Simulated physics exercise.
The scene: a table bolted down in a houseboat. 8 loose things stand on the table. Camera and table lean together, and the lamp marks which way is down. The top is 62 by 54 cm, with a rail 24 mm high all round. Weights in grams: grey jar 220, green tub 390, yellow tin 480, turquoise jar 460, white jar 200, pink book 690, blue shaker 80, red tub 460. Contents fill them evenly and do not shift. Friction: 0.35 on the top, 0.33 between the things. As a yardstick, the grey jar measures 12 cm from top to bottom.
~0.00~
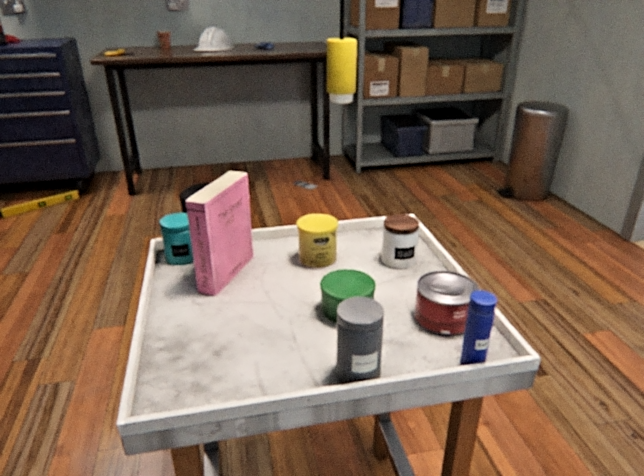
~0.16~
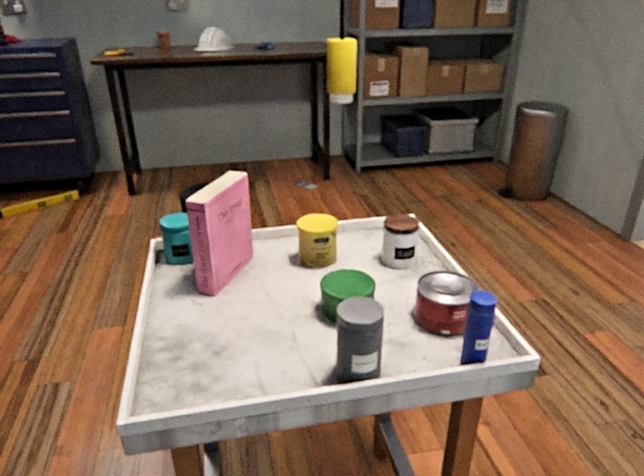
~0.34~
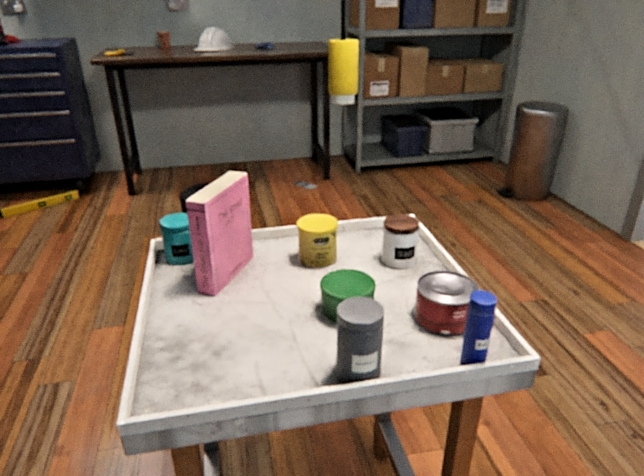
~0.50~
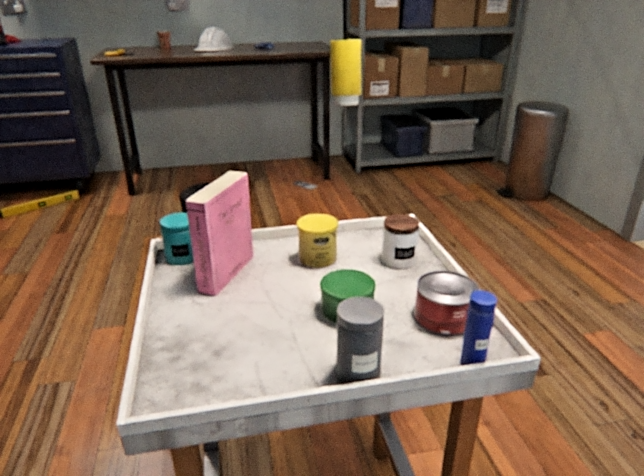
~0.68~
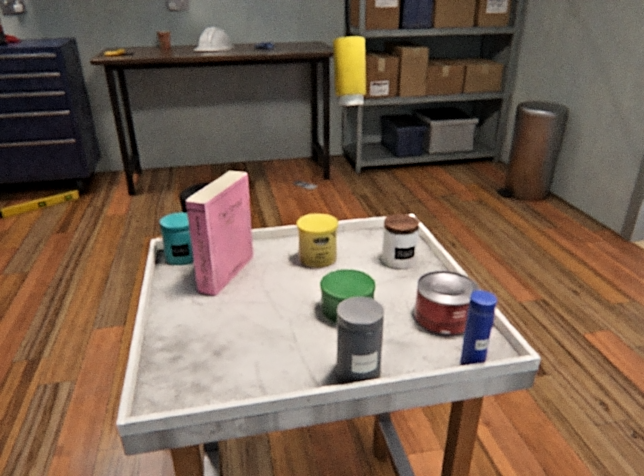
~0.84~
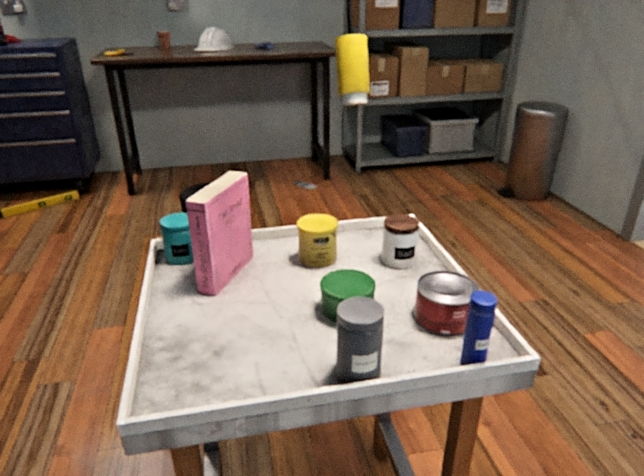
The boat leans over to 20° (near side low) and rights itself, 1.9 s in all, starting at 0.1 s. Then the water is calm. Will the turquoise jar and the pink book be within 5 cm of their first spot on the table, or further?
The turquoise jar holds its spot; the pink book holds its spot.
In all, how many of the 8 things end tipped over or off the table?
In all, 1.
By 1.34 s, boat heeled 16°, near side down; blue shaker now off the table.
By 1.54 s, boat heeled 10°, near side down.
When it is over (2.5 s), off the table, blue shaker; the other 7 within 5 cm of the start. In the last view, turquoise jar near (180, 240), pink book near (223, 234).
